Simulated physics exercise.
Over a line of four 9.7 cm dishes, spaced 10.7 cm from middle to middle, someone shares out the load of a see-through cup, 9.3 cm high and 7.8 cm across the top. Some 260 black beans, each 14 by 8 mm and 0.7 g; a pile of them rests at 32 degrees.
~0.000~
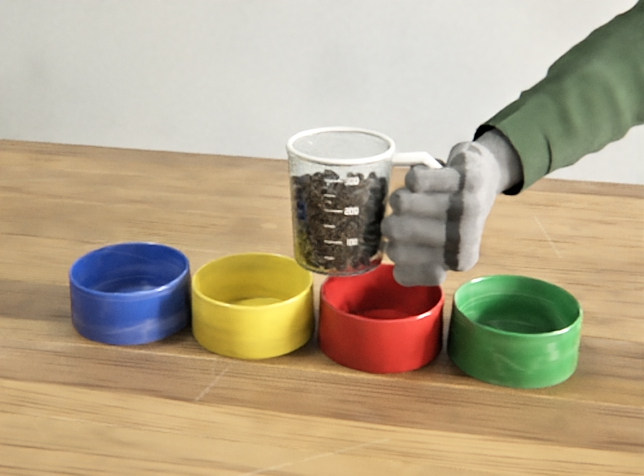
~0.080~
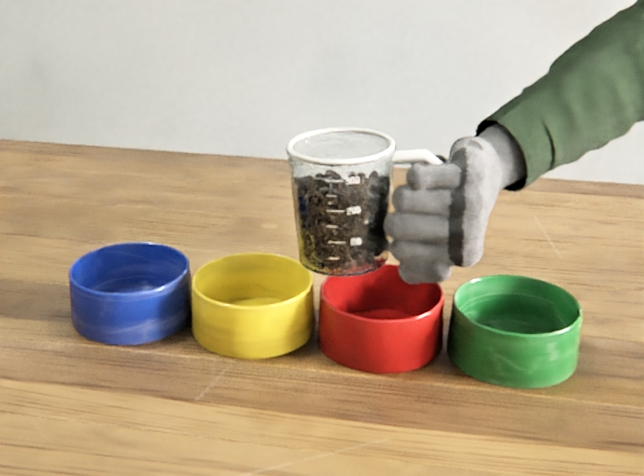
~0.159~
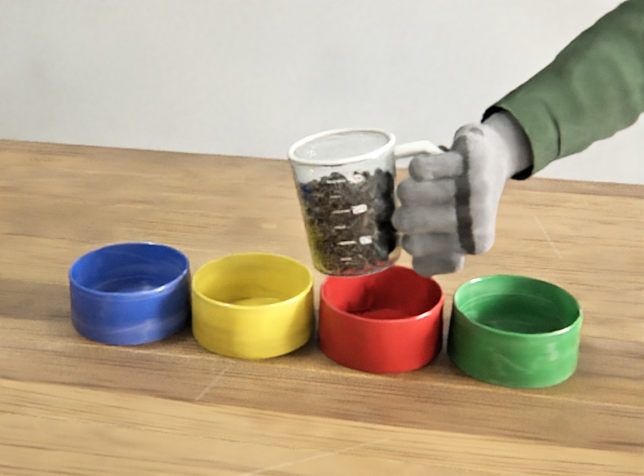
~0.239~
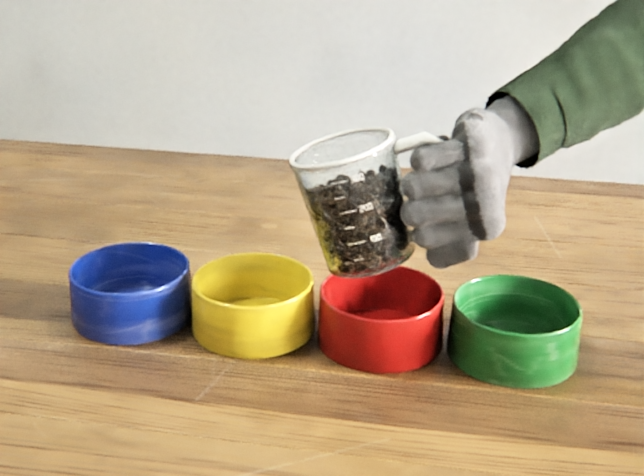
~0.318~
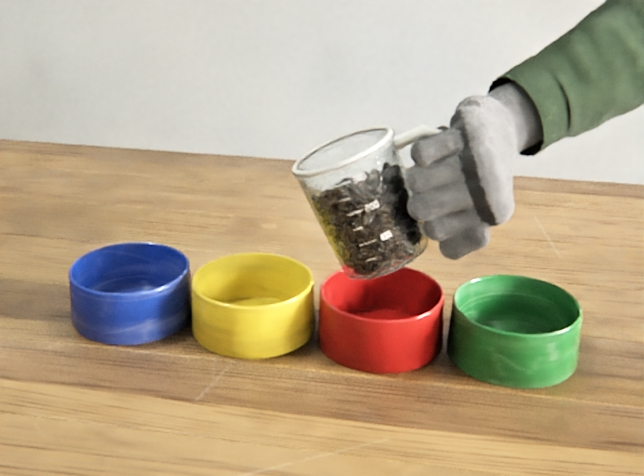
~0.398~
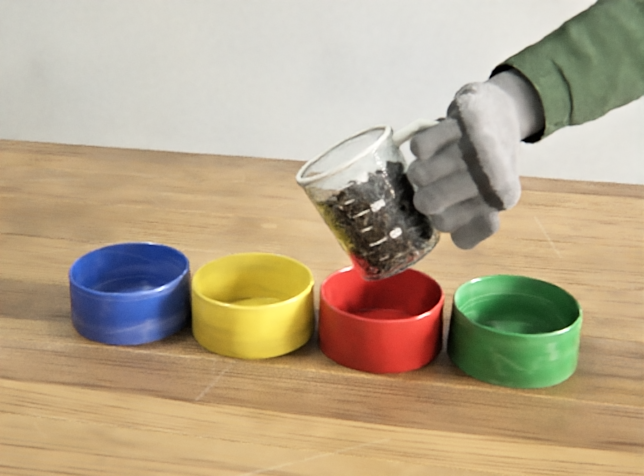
On a wooden table, a gloved hand held a clear cup of dark beans above a row of blue, yellow, red and green dishes, then steadily tilted it to the left, shifting it slightly right.
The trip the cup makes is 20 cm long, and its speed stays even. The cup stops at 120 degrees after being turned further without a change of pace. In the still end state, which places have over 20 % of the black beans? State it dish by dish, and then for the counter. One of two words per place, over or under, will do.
Red dish - over, blue dish - under, green dish - under, yellow dish - under, counter - under.
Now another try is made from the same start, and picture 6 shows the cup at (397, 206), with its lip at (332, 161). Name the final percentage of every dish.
Per cent kept: Red 0, blue 0, green 100, yellow 0.
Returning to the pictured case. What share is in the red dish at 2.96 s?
I'd say around 90 per cent.
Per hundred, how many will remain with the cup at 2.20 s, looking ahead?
Some 0 per cent of the load.
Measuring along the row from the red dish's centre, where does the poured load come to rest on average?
It ends up close to 1 cm toward the picture's right edge.
Then, at 1.48 s, tilt 120 degrees; cup holds 35 %, red 60 %.
After 2.20 s, tilt 120 degrees; cup holds 0 %, red 90 %.
After 2.96 s, tilt 120 degrees; cup holds 0 %, red 90 %.
In the end, at 3.3 s, red 90 %, blue 0 %, green 0 %, yellow 0 %, counter 10 %.
